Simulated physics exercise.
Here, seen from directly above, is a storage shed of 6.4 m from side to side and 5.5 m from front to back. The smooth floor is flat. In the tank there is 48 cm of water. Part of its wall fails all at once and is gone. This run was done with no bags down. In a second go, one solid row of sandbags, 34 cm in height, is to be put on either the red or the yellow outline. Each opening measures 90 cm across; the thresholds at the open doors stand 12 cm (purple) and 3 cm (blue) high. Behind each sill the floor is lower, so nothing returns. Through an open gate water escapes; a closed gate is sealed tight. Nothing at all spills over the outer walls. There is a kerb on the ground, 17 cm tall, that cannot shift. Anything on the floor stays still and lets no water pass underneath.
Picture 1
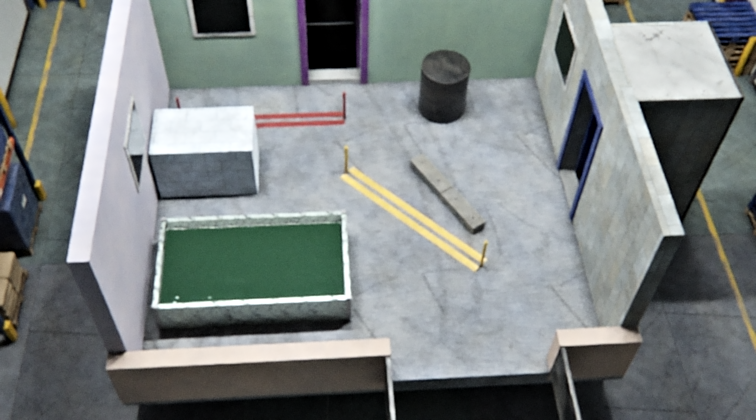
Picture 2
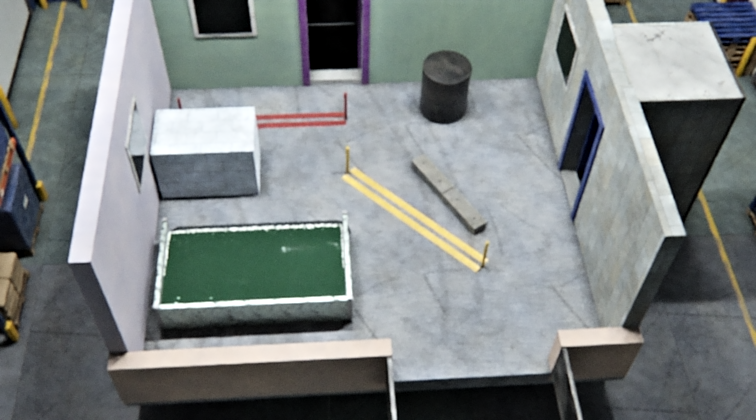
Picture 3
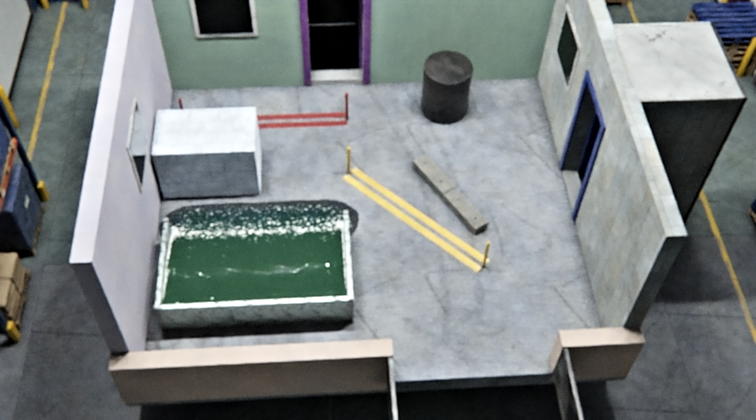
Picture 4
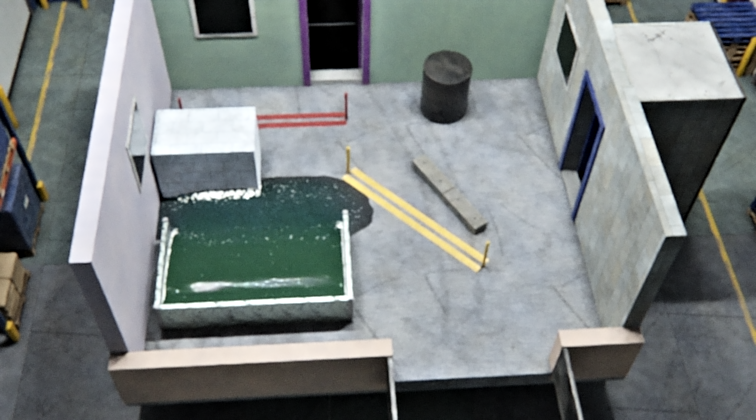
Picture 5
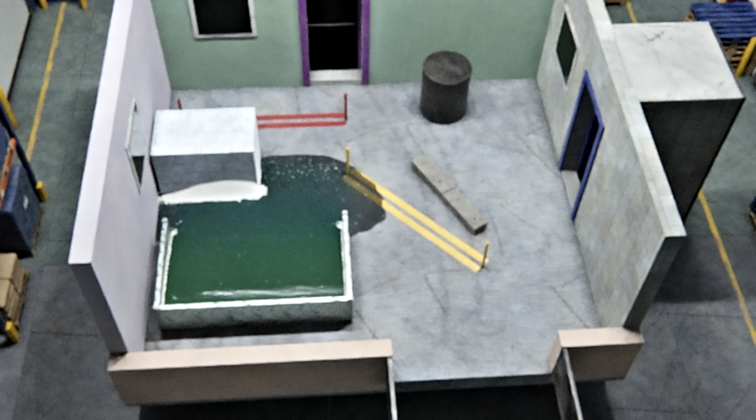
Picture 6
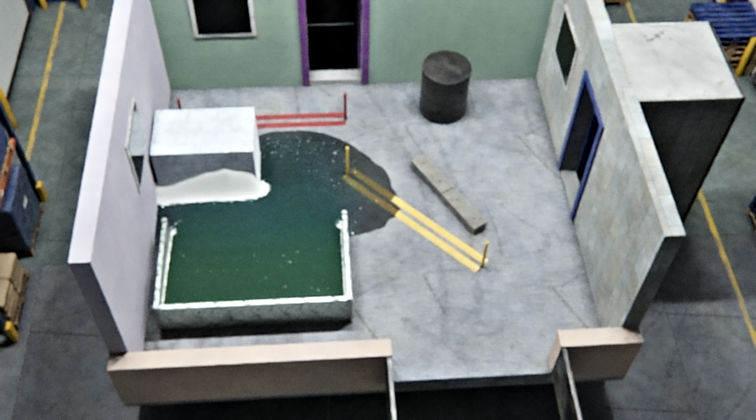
Green water pours from the tank's far side and spreads past the white block and yellow outline.
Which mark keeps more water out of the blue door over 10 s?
The yellow mark.
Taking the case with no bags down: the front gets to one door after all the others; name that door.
After all the others, the blue door.
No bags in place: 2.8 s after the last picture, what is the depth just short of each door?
So purple stands at 12 cm, while blue stands at 0 cm.
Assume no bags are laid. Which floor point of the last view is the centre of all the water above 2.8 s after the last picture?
The water's centre sits near (298, 196).
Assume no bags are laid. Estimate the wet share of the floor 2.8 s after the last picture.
Wet share: Near 55 %.
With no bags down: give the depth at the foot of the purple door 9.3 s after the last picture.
A ruler would show around 7.0 cm.
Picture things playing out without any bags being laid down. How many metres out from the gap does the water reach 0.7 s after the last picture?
About 3.6 m.
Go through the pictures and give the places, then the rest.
The tank at (254, 261) is whole and still, 48 cm deep, in the first frame.
The front is at a hidden place, 1.3 m from the gap on the tank's far side; 0.5 m2 of floor is under water; 48 cm left at the back of the tank, in the second frame.
Water pours out on the tank's far side and has run 1.5 m, to a hidden place; typically 10 cm deep outside, 48 cm at the tank's back, in the third frame.
Water pours out on the tank's far side and has run 1.7 m, to (362, 201); typically 9 cm deep outside, 44 cm at the tank's back, in the fourth frame.
The front is at (352, 172), 2.0 m from the gap on the tank's far side; 3.7 m2 of floor is under water; 40 cm left at the back of the tank, in the fifth frame.
The front is at (335, 142), 2.3 m from the gap on the tank's far side; 4.6 m2 of floor is under water; 39 cm left at the back of the tank, in the sixth frame.
Then, 0.7 s after the last picture water covers 30 % of the floor and is deepest (38 cm) near (172, 199) in the run without bags; in at the blue door, 0 L with no bags, 0 L with the row on red, 0 L on yellow.
Then, 1.5 s after the last picture water covers 40 % of the floor and is deepest (31 cm) near (141, 378) in the run without bags; in at the blue door, 0 L with no bags, 0 L with the row on red, 0 L on yellow.
Then, 2.8 s after the last picture water covers 55 % of the floor and is deepest (20 cm) near (380, 87) in the run without bags; in at the blue door, 0 L with no bags, 0 L with the row on red, 0 L on yellow.
Then, 5.3 s after the last picture water covers 85 % of the floor and is deepest (13 cm) near (265, 144) in the run without bags; in at the blue door, 2 L with no bags, 19 L with the row on red, 0 L on yellow.
Then, 9.3 s after the last picture water covers 95 % of the floor and is deepest (9 cm) near (255, 91) in the run without bags; in at the blue door, 13 L with no bags, 35 L with the row on red, 2 L on yellow.
